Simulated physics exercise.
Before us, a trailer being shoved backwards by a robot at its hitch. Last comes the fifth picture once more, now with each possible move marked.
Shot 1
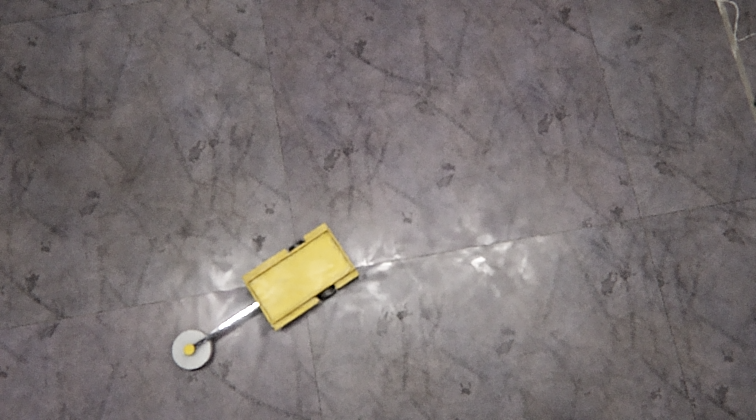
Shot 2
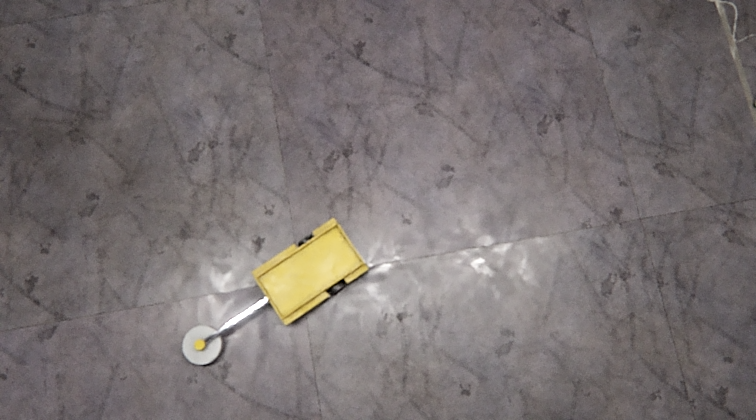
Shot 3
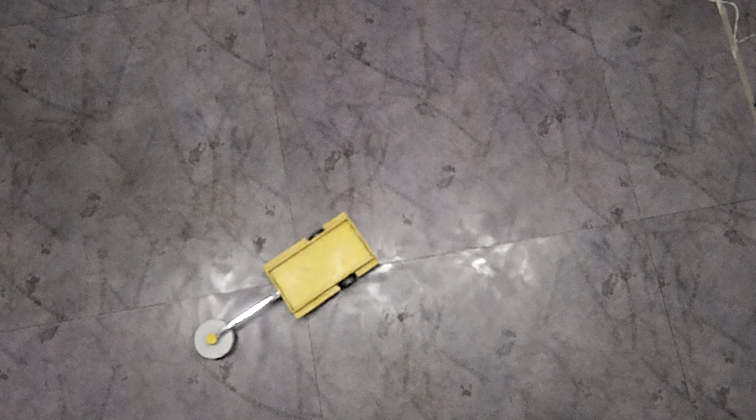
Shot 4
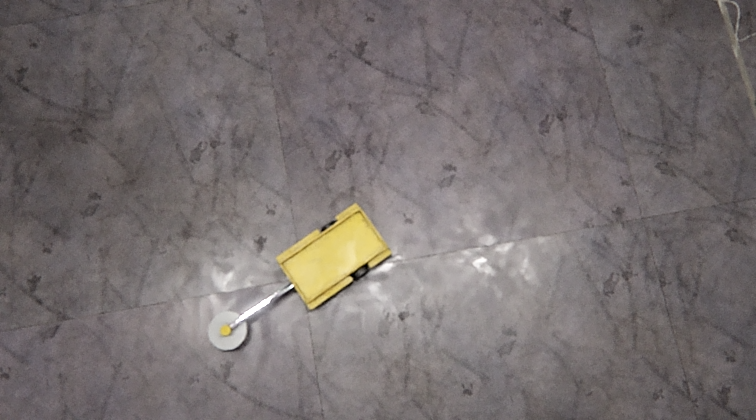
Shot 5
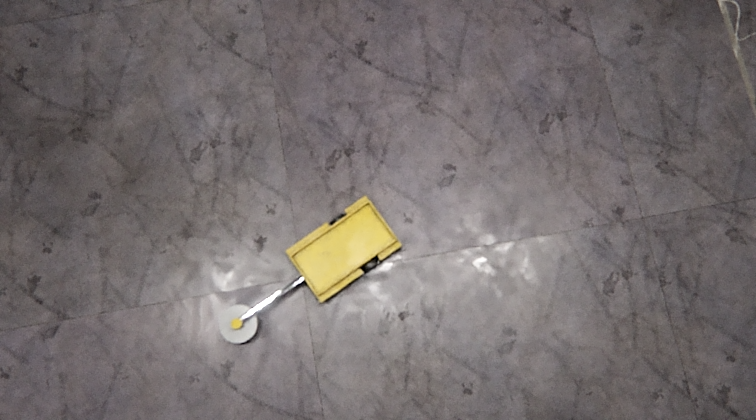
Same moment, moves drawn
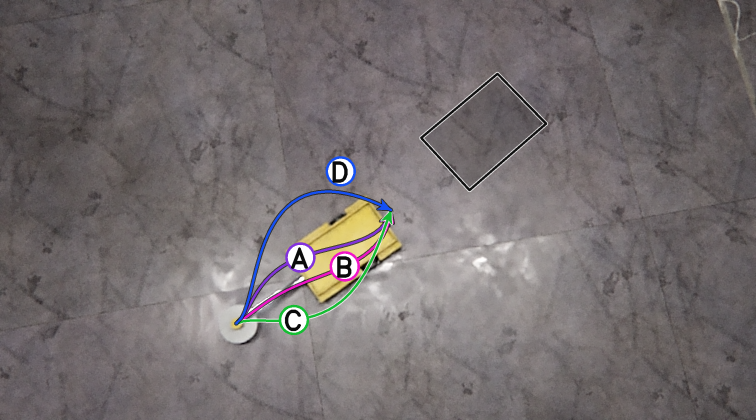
A grey floor with dark smudges, thin seams and patches of glare is seen from overhead, with pale strands at the top right corner. Below centre, left of the middle, sits a tilted yellow cart with dark wheels, joined by a thin silvery bar to a round, pale grey robot with a yellow centre. The robot pushes the cart slowly a short way up and right, while the camera stays still.
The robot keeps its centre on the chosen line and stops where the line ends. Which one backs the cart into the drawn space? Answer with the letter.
It should follow B.
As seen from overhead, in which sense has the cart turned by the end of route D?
On that route, clockwise.
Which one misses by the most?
Route D.
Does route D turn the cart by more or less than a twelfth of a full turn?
More.
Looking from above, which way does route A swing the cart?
It turns clockwise.
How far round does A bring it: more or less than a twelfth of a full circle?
Less.
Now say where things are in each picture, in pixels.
In the first frame, yellow cart (300, 276); robot (192, 349).
In the second frame, robot (202, 345); yellow cart (310, 271).
In the third frame, robot (214, 339); yellow cart (321, 264).
In the fourth frame, robot (228, 331); yellow cart (334, 255).
In the fifth frame, robot (239, 324); yellow cart (344, 248).
On the marked copy, A from (236, 324) via (307, 255) to (391, 212); B from (236, 324) via (325, 275) to (391, 210); C from (236, 324) via (341, 302) to (391, 210); D from (236, 324) via (282, 212) to (391, 210); the bay at (484, 131).
Taking B. A third of the way, robot (297, 287), cart (398, 210).
Two thirds of the way, robot (362, 259), cart (448, 169).
When it is over, robot (391, 212), cart (483, 132); the cart stands in the bay.
As for the rest, A leaves the cart at (505, 163), out of the bay; C leaves the cart at (445, 104), out of the bay; D leaves the cart at (515, 236), out of the bay.
